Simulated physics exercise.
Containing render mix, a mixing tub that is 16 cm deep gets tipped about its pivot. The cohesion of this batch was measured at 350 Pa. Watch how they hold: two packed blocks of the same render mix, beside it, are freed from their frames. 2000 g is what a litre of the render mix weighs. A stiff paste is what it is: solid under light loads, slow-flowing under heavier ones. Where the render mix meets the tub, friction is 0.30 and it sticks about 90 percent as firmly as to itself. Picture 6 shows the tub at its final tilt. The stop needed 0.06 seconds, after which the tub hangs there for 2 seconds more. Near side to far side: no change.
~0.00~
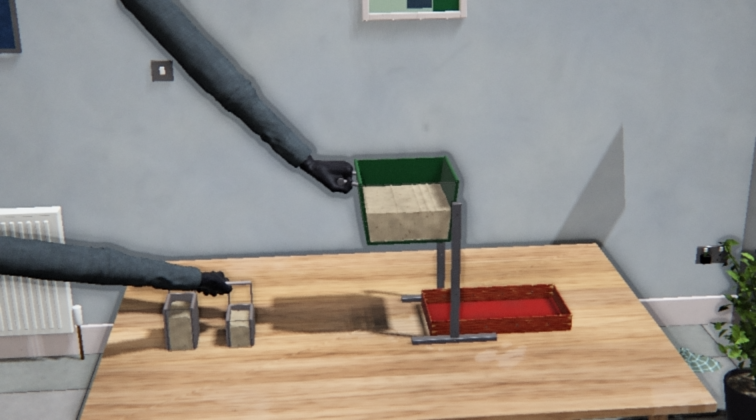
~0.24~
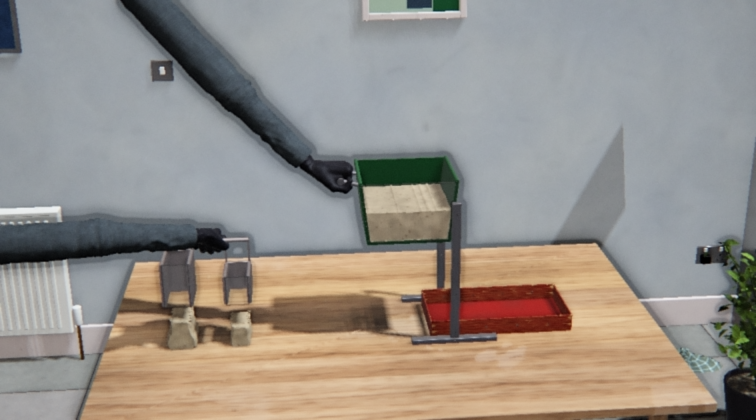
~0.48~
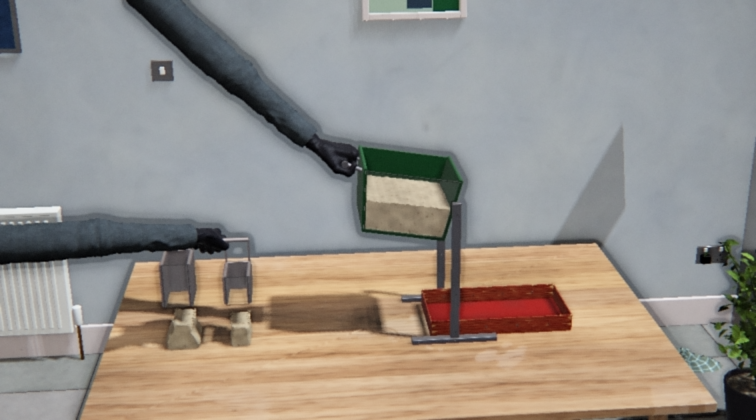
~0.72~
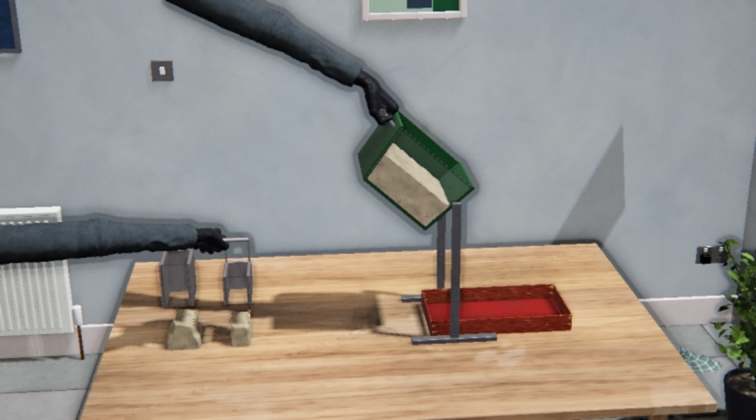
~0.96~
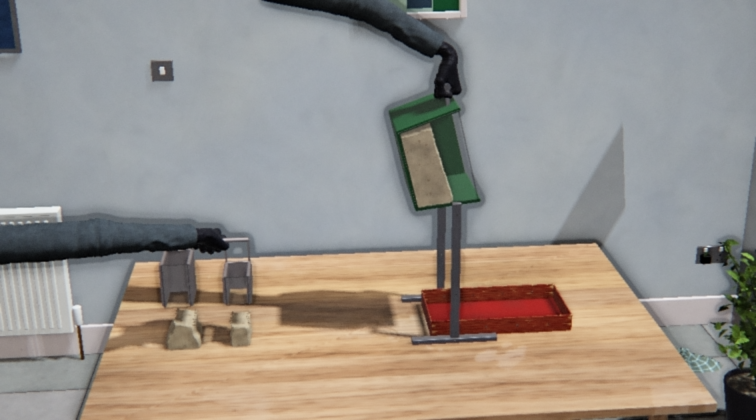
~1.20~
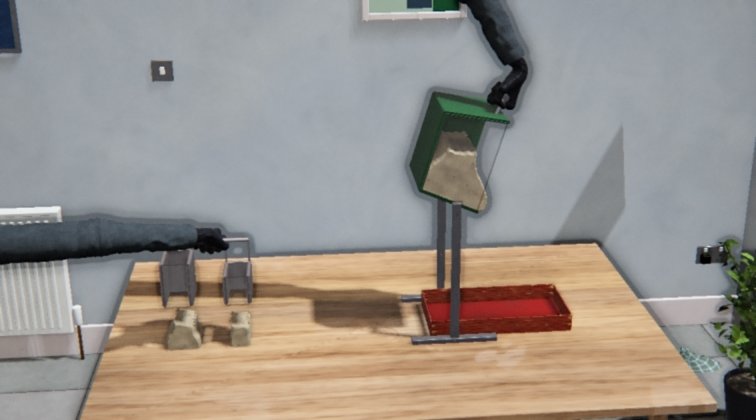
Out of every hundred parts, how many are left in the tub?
Some 17 in every hundred.
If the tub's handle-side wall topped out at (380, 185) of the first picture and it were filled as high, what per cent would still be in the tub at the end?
I'd put it at close to 10 per cent.
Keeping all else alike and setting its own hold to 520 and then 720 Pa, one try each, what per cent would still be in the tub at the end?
You'd see 6 percent the first time and 40 percent the second.
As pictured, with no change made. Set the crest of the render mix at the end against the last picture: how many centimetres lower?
The top ends up some 11 cm below its level in the last picture.
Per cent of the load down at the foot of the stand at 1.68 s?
Roughly 70 per cent.
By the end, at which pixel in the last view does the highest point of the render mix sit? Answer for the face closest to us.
Highest point: Approx. (453, 191).
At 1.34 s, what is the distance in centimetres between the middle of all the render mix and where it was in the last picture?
Measured shift, roughly 8 cm.
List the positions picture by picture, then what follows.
Handle-side rim at (362, 185), tilt 0 degrees; top of the render mix at (431, 210); blocks stand 11 cm, 6.7 cm (left to right), in the first picture.
Handle-side rim at (362, 185), tilt 0 degrees; top of the render mix at (431, 210); blocks stand 8.8 cm, 6.7 cm (left to right), in the second picture.
Handle-side rim at (368, 171), tilt 9 degrees; top of the render mix at (371, 200); blocks stand 8.3 cm, 6.7 cm (left to right), in the third picture.
Handle-side rim at (403, 129), tilt 42 degrees; top of the render mix at (388, 155); blocks stand 8.1 cm, 6.6 cm (left to right), in the fourth picture.
Handle-side rim at (460, 112), tilt 77 degrees; top of the render mix at (430, 129); blocks stand 8.1 cm, 6.6 cm (left to right), in the fifth picture.
Handle-side rim at (508, 124), tilt 107 degrees; top of the render mix at (452, 151); blocks stand 8.1 cm, 6.6 cm (left to right), in the sixth picture.
After 1.34 s, the tub is at 107 degrees and holds 57 %.
After 1.51 s, the tub is at 107 degrees and holds 29 %.
After 1.68 s, the tub is at 107 degrees and holds 20 %.
After 1.85 s, the tub is at 107 degrees and holds 17 %.
After 3.20 s, at the end, the tub is at 107 degrees and holds 17 %.
